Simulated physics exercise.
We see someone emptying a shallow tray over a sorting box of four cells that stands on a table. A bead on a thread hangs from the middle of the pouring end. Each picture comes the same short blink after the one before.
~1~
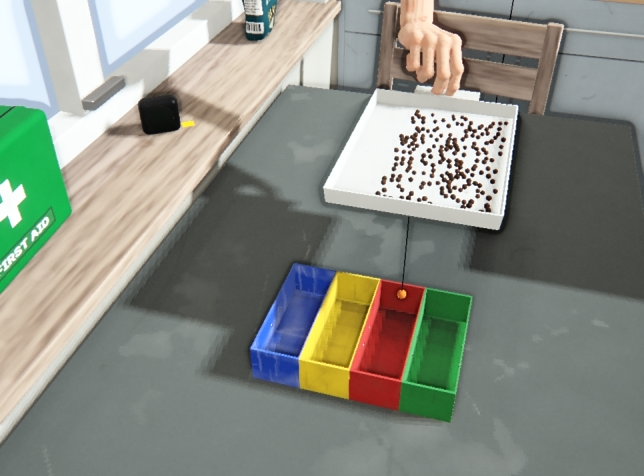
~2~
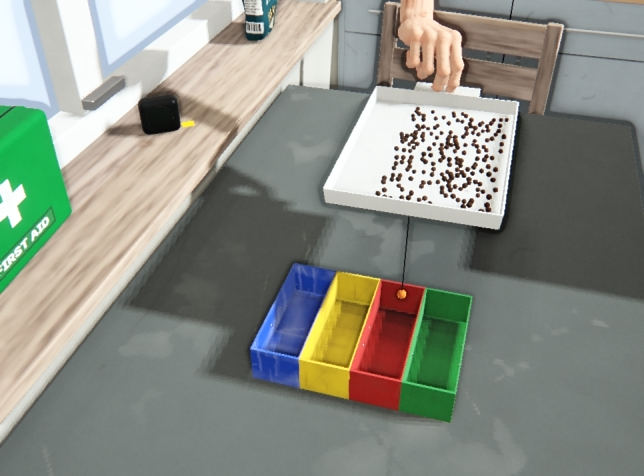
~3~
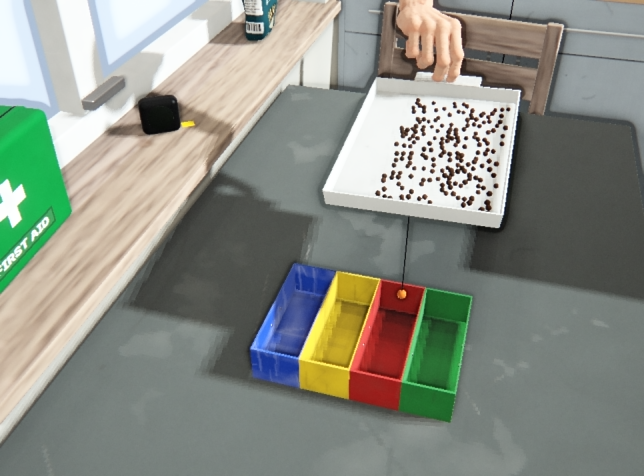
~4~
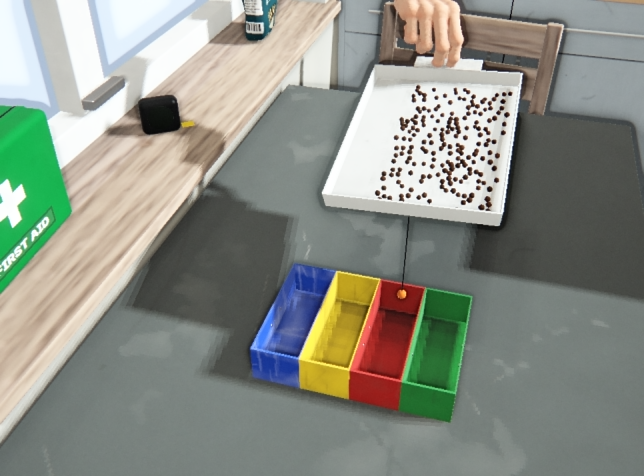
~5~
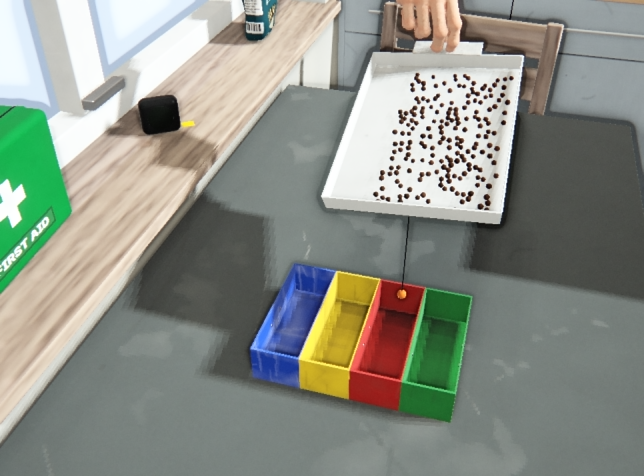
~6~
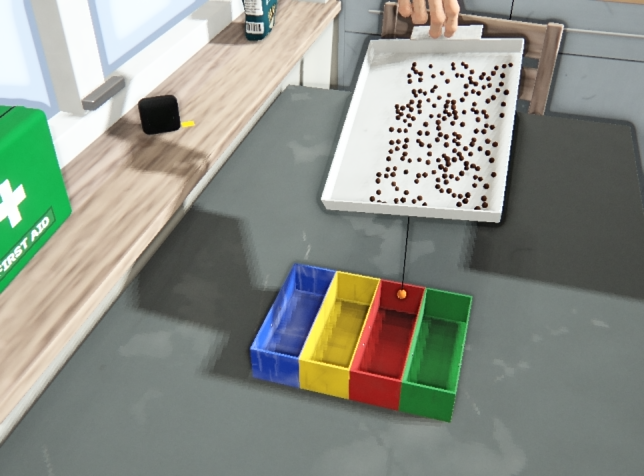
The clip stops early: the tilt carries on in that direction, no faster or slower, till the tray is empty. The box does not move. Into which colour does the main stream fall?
It favours the yellow compartment.
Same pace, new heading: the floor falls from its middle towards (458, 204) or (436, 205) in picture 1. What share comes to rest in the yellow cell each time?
Near 0 % and 0 %.
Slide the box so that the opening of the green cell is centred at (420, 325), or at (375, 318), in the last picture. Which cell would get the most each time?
The first try: The cell in yellow. The second: The cell in red.
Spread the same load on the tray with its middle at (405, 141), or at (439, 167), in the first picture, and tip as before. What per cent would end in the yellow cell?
Near 60 % and 60 %.
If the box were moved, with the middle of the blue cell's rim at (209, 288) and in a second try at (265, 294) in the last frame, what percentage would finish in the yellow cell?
Roughly 0 per cent, and 50 per cent.
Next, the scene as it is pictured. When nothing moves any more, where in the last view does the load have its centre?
At about (332, 343).
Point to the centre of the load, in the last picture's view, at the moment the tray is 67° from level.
At about (368, 208).
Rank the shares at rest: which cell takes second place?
The runner-up: Blue.
Just after the last frame, tray tipped steeply; the larger part on the tray; just a few in the blue cell; just a few in the red cell; just a few in the yellow cell; about a tenth falling or outside the box.
A moment on, tray tipped past a quarter turn; roughly half on the tray; roughly a quarter in the yellow cell; about a tenth in the blue cell; just a few in the red cell; roughly a quarter falling or outside the box.
Further on, tray tipped past a quarter turn; roughly half in the yellow cell; roughly a third in the blue cell; about a tenth in the red cell; just a few in the green cell; just a few falling or outside the box.
When it is over, tray tipped past a quarter turn; roughly half in the yellow cell; roughly a third in the blue cell; about a tenth in the red cell; just a few in the green cell; just a few outside the box.
